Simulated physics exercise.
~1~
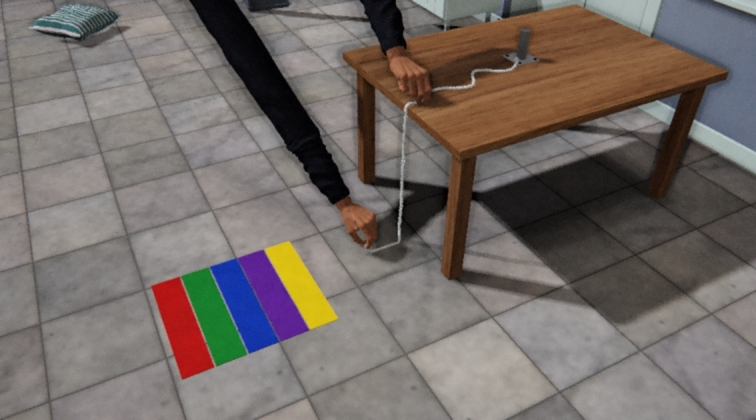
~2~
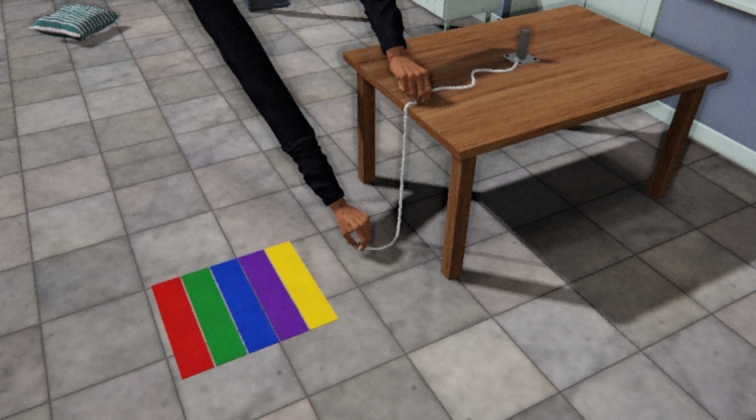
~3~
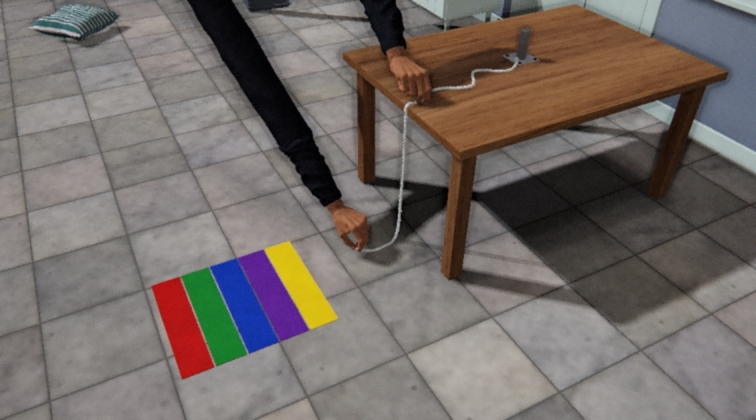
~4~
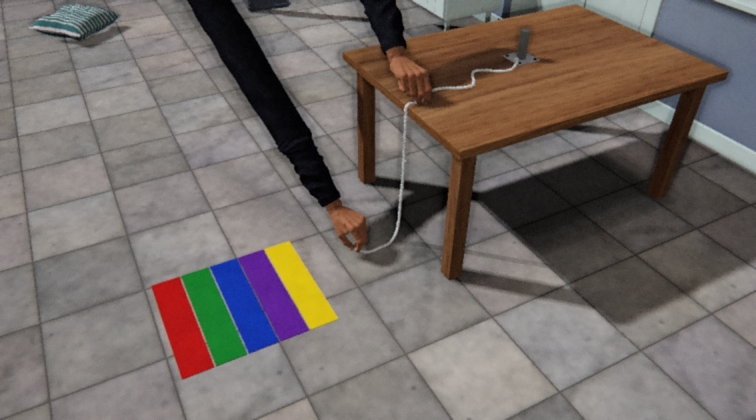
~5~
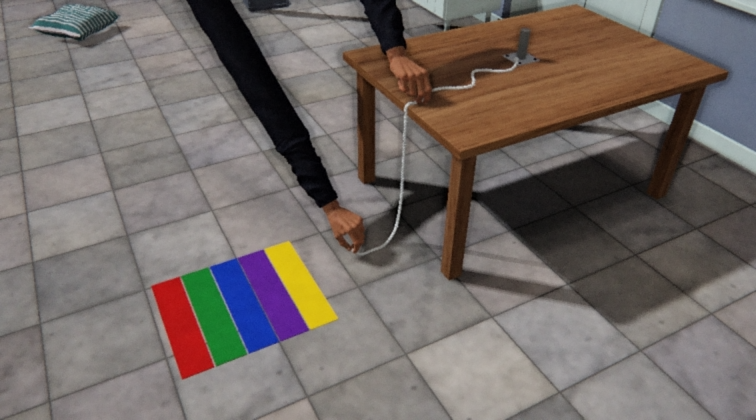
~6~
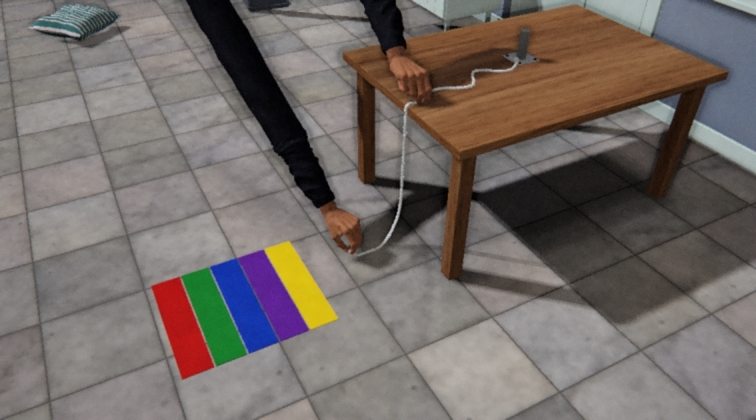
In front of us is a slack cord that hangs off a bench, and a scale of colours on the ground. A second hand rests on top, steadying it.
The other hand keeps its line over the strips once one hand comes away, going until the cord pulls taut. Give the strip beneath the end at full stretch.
Blue strip.
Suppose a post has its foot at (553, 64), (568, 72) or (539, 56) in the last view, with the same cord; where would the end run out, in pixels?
Roughly (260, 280), (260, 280) and (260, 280).
Soon after, end near (280, 275); over purple.
After that, end near (251, 285); over blue.
At the stop, end near (234, 291); over blue. It gets as far as the blue strip.
